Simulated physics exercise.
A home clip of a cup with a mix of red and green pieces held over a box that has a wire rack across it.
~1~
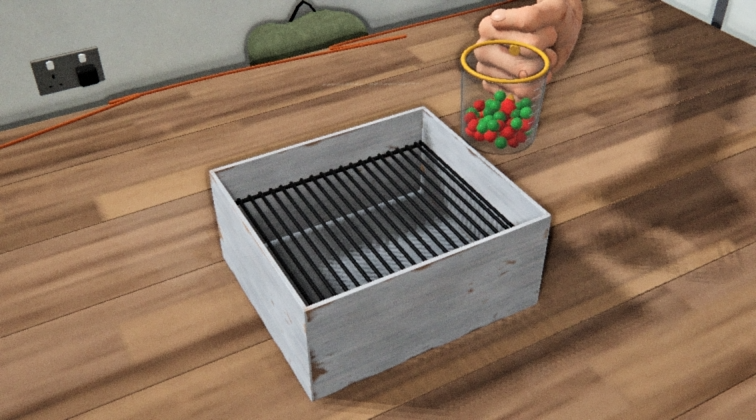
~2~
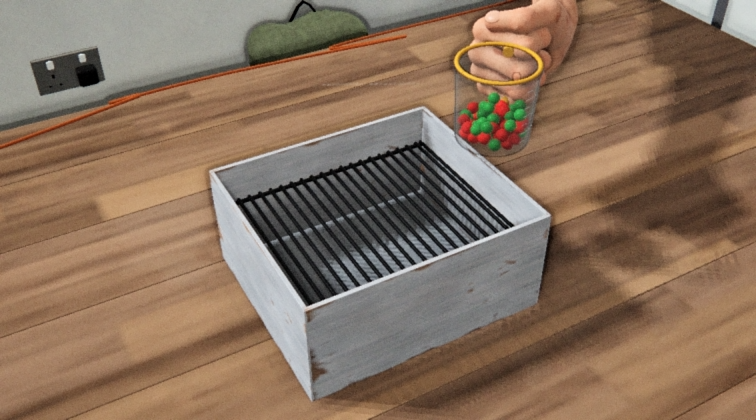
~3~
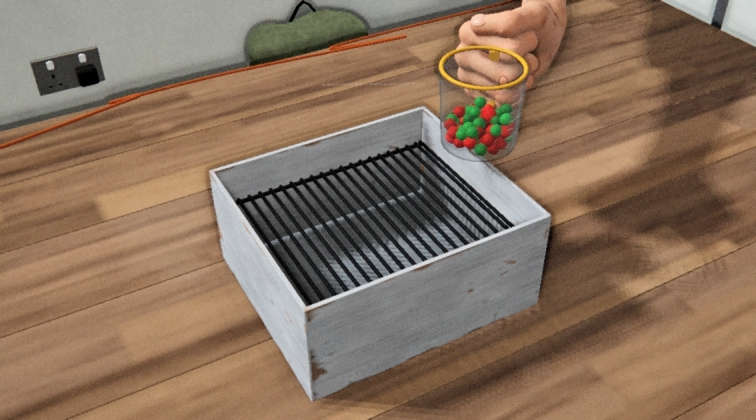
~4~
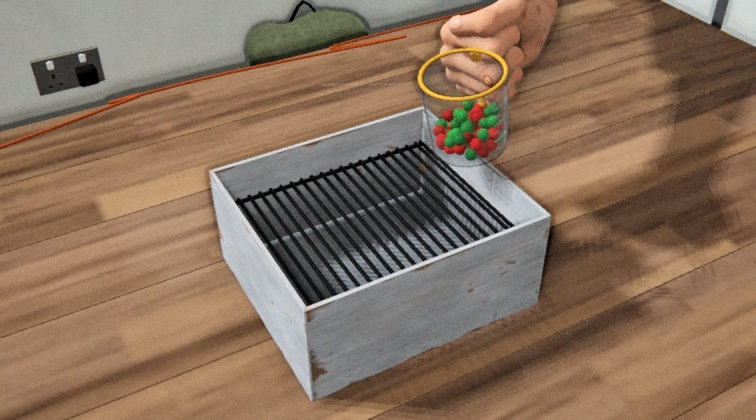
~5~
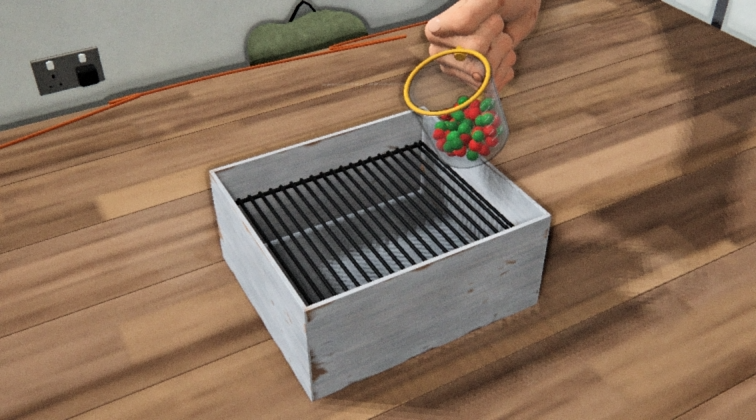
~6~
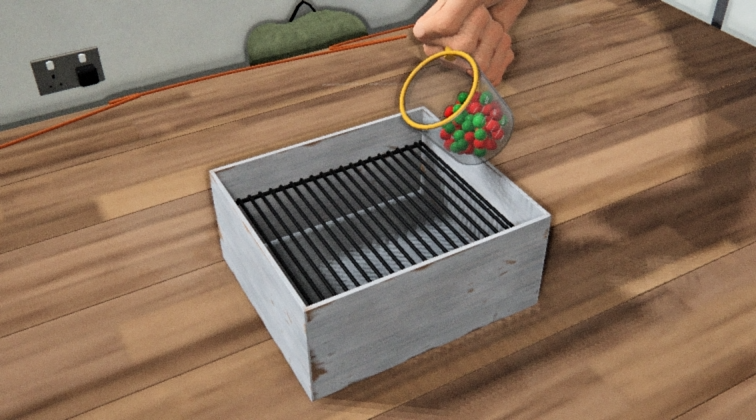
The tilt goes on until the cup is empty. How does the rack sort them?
The red pieces are held back; the green pieces are held back.
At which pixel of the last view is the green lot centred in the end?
Roughly at (402, 208).
Then, 0.22 s past the last view, red ones, all in the cup; green ones, all in the cup.
Then, 0.50 s past the last view, red ones, all in the cup; green ones, all in the cup.
Then, 0.81 s past the last view, red ones, most in the cup, about a quarter on or over the wires; green ones, about half in the cup, about half on or over the wires.
Finally, red ones, all on the wires, none under the rack; green ones, all on the wires, none under the rack.
